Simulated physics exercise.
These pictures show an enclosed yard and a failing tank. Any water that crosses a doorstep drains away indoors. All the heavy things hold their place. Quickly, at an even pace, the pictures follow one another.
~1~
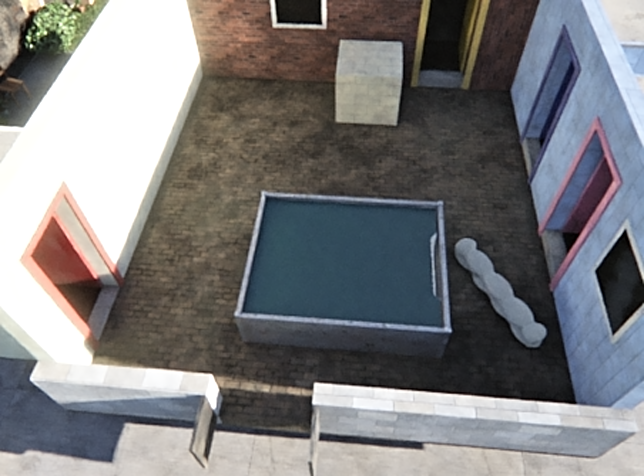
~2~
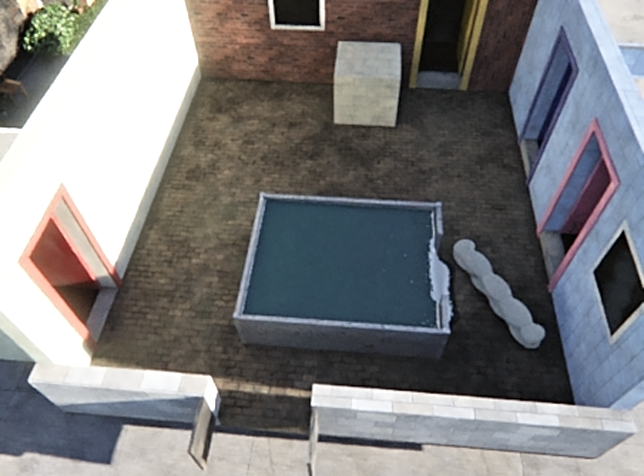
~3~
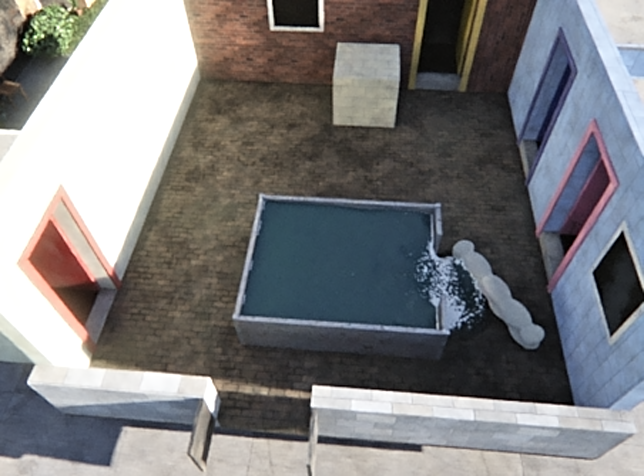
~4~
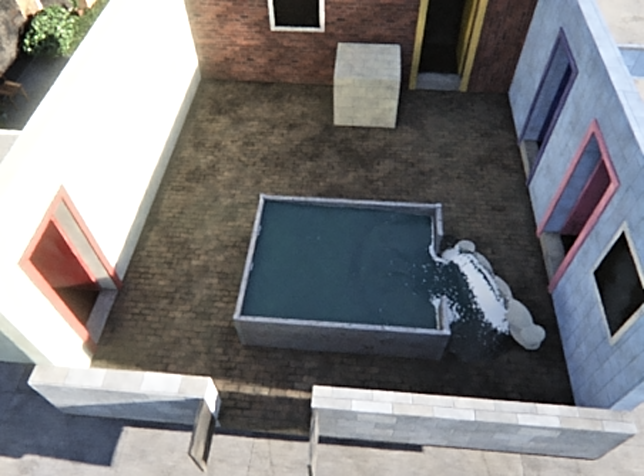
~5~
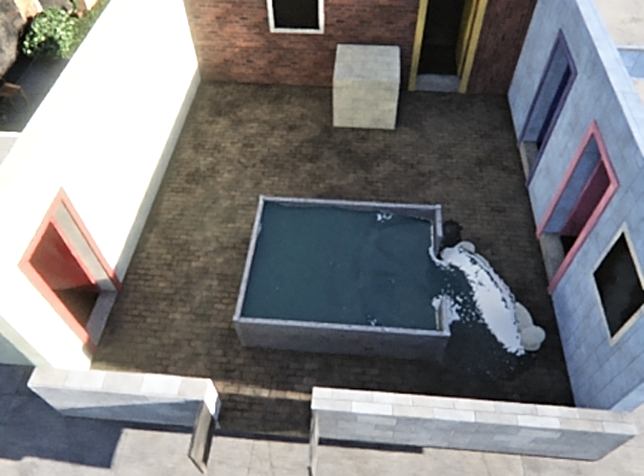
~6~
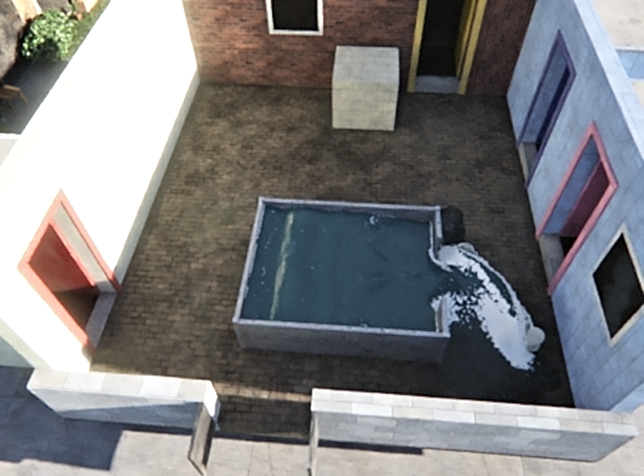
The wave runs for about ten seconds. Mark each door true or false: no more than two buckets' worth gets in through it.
Red door: False, yellow door: True, pink door: True, blue door: True.
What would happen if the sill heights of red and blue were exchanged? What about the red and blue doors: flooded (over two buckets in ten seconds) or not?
You'd find the red door stays short and the blue door tops the limit.
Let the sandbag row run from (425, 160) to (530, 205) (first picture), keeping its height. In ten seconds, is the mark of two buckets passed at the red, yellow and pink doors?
In ten seconds the red door crosses the line, the yellow door doesn't reach it and the pink door crosses the line.
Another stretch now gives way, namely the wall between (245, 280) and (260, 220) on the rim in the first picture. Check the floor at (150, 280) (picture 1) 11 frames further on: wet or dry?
Verdict: Covered.
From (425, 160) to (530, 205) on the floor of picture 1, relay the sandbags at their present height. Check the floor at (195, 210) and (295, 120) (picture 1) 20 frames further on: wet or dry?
In turn: Spared, spared.
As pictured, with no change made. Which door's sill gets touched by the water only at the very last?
Answer - the red-painted one.
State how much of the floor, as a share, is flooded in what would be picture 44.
Roughly 60 percent, I reckon.
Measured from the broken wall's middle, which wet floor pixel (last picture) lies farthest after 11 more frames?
The farthest wet point should be near (468, 135).
A moment on, water covers 15 % of the floor; the red door not reached, the yellow door not reached, the pink door wet at the sill, nothing in, the blue door not reached.
Next, water covers 30 % of the floor; the red door not reached, the yellow door not reached, the pink door wet at the sill, nothing in, the blue door wet at the sill, nothing in.
Then, water covers 45 % of the floor; the red door not reached, the yellow door wet at the sill, nothing in, the pink door wet at the sill, nothing in, the blue door wet at the sill, nothing in.
Later, water covers 60 % of the floor; the red door over two buckets in, the yellow door wet at the sill, nothing in, the pink door wet at the sill, nothing in, the blue door wet at the sill, nothing in.
In the end, water covers 95 % of the floor; the red door far over two buckets in, the yellow door wet at the sill, nothing in, the pink door wet at the sill, nothing in, the blue door wet at the sill, nothing in.
